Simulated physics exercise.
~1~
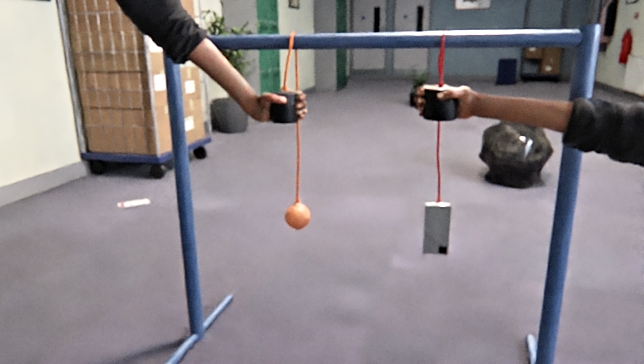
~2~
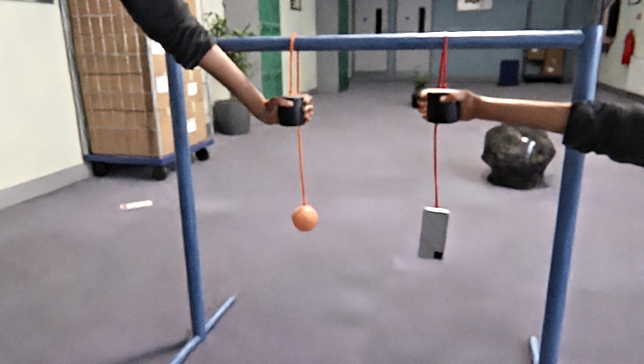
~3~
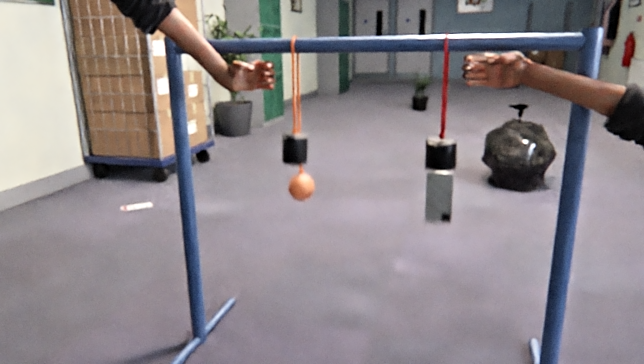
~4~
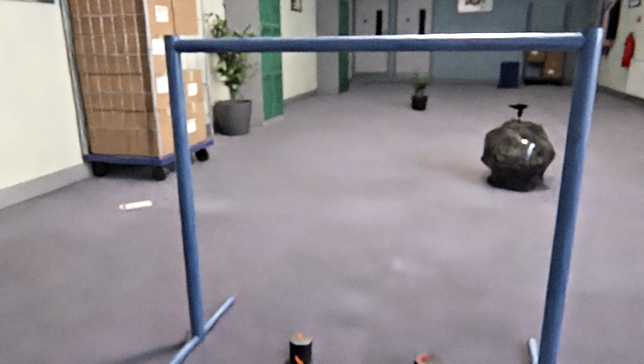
In the video, two hands hold black cylinders on cords draped over a blue rail, with an orange ball and a grey phone hanging below. The hands let go and draw back, the cylinders drop, and the rail is left bare with objects on the floor.
